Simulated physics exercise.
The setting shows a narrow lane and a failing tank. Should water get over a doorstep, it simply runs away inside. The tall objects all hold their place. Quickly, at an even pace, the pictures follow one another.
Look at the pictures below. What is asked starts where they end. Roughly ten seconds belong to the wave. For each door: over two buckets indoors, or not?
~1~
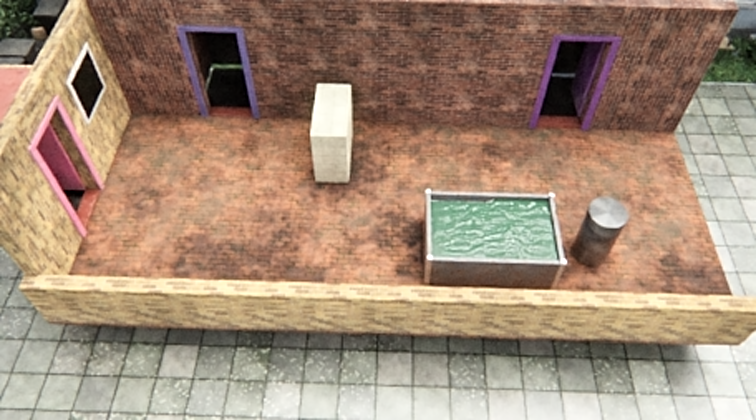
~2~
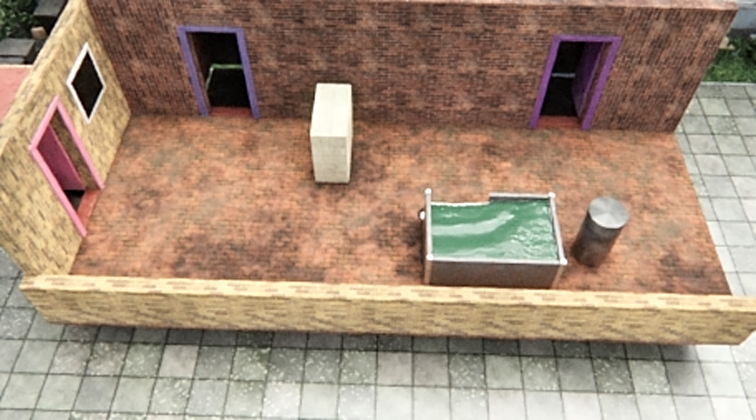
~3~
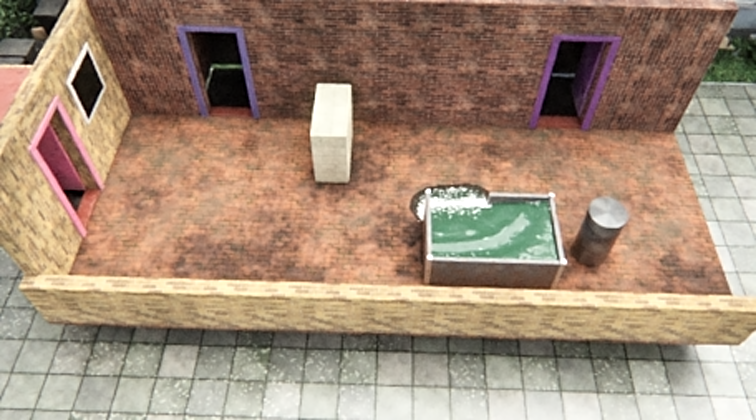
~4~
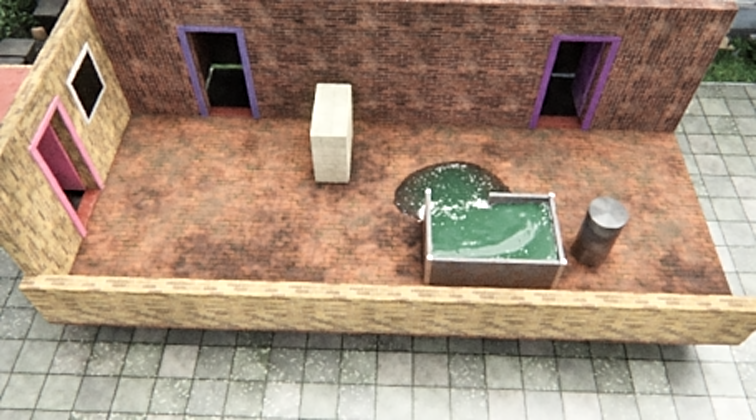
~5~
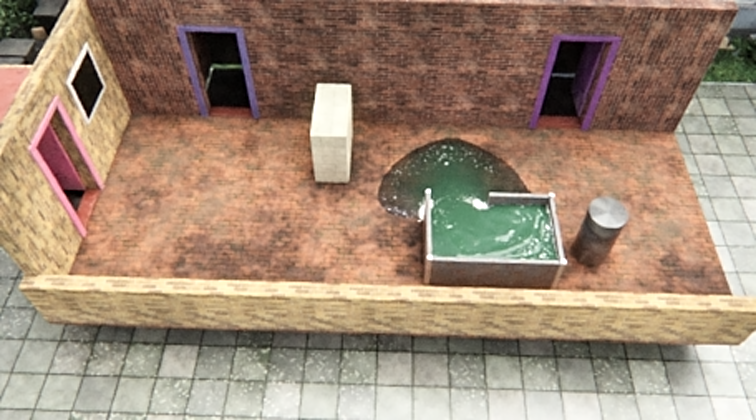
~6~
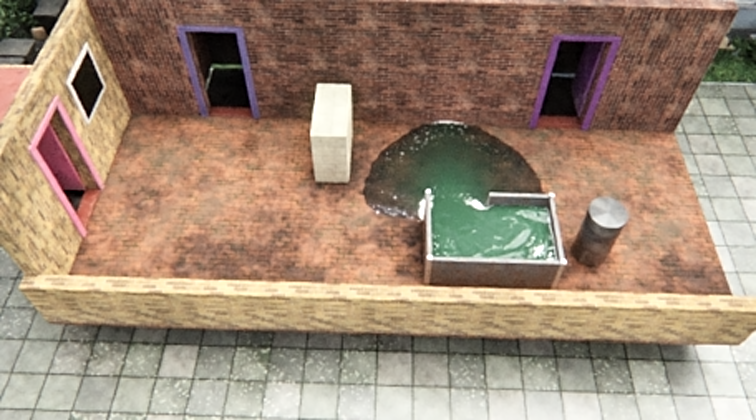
The pink door keeps it to two buckets. The purple door keeps it to two buckets. The blue door keeps it to two buckets.
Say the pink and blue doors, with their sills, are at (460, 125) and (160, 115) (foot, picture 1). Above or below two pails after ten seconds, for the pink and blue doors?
Then: The pink door passes that mark, the blue door lets less in.
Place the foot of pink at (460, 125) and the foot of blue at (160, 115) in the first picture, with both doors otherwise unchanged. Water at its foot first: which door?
It would be the pink one.
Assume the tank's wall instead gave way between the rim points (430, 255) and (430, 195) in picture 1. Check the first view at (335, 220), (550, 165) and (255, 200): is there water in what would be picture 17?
The three spots, in order, are inundated, spared and inundated.
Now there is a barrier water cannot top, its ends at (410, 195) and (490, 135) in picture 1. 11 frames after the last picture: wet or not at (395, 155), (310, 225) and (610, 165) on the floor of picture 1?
Reading them off in sequence: Spared, swamped, swamped.
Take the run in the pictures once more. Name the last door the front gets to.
That is the door marked pink.
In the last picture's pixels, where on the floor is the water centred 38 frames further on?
Somewhere near (423, 193).
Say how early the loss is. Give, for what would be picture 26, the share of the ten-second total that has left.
My reading is near 15 per cent.
A moment on, water covers 20 % of the floor; the pink door not reached, the purple door wet at the sill, nothing in, the blue door not reached.
Next, water covers 25 % of the floor; the pink door not reached, the purple door wet at the sill, nothing in, the blue door wet at the sill, nothing in.
Then, water covers 50 % of the floor; the pink door not reached, the purple door wet at the sill, nothing in, the blue door wet at the sill, nothing in.
Later, water covers 65 % of the floor; the pink door wet at the sill, nothing in, the purple door under two buckets in, the blue door wet at the sill, nothing in.
In the end, water covers 80 % of the floor; the pink door wet at the sill, nothing in, the purple door under two buckets in, the blue door wet at the sill, nothing in.
